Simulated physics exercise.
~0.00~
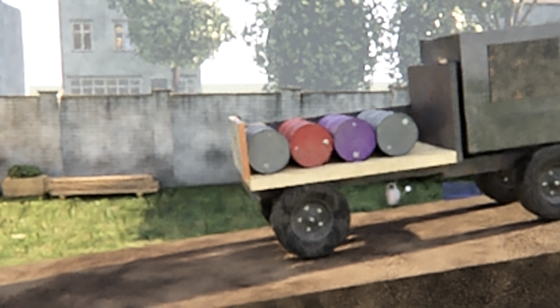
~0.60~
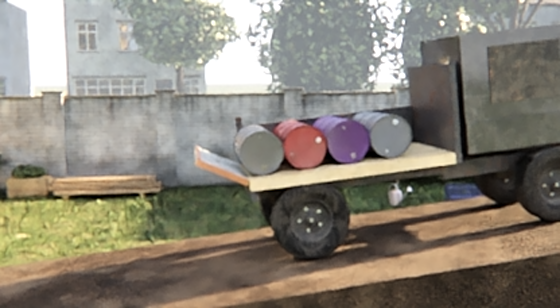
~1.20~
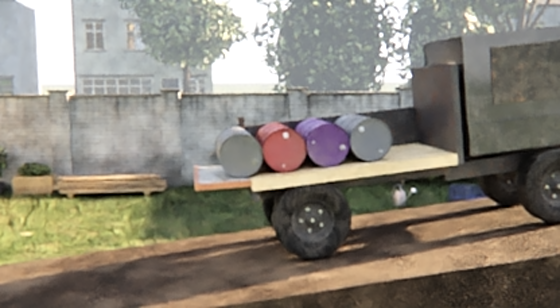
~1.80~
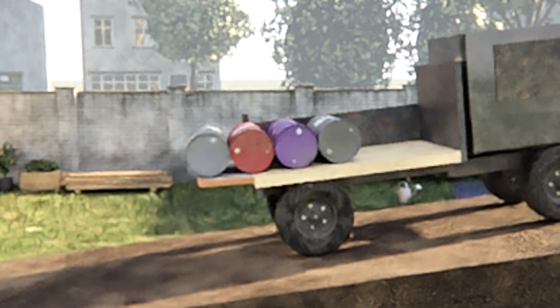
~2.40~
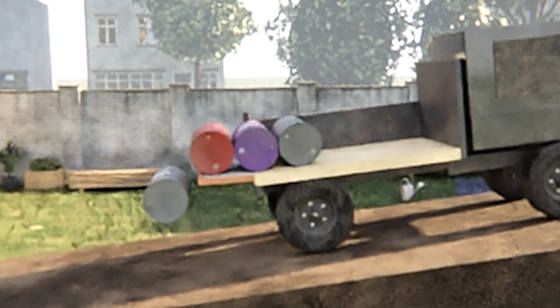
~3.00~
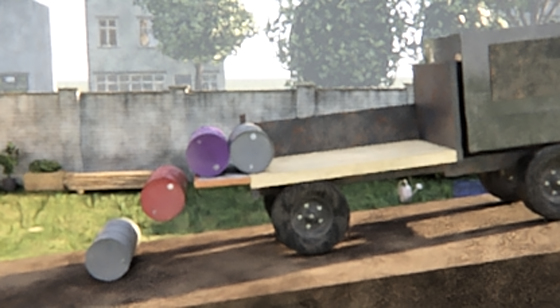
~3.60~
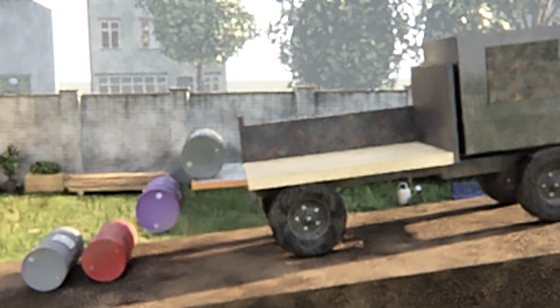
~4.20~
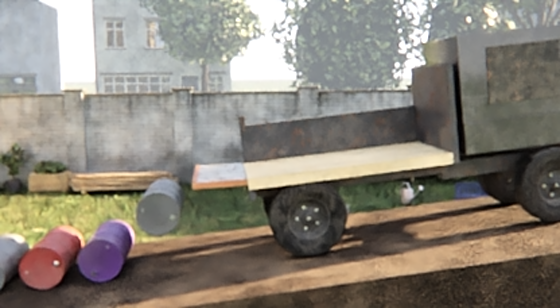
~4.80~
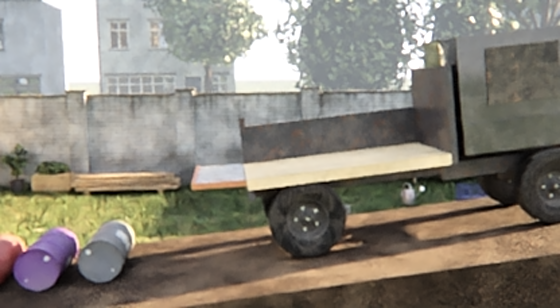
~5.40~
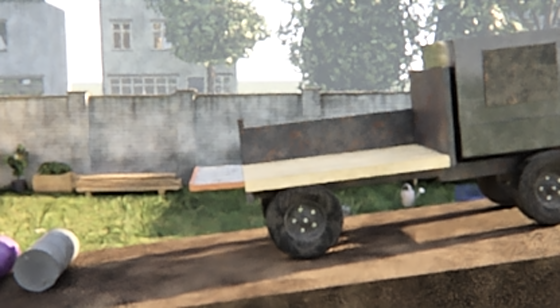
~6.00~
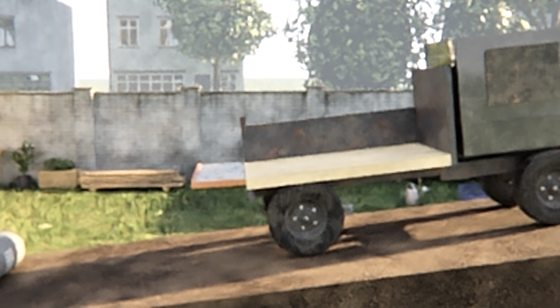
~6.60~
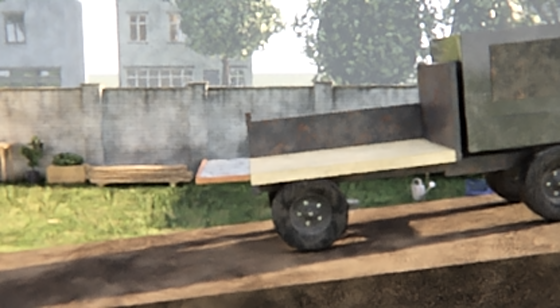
Four drums rolling left off a truck's flat bed as its tailgate drops, tumbling onto the dirt slope and out of view.
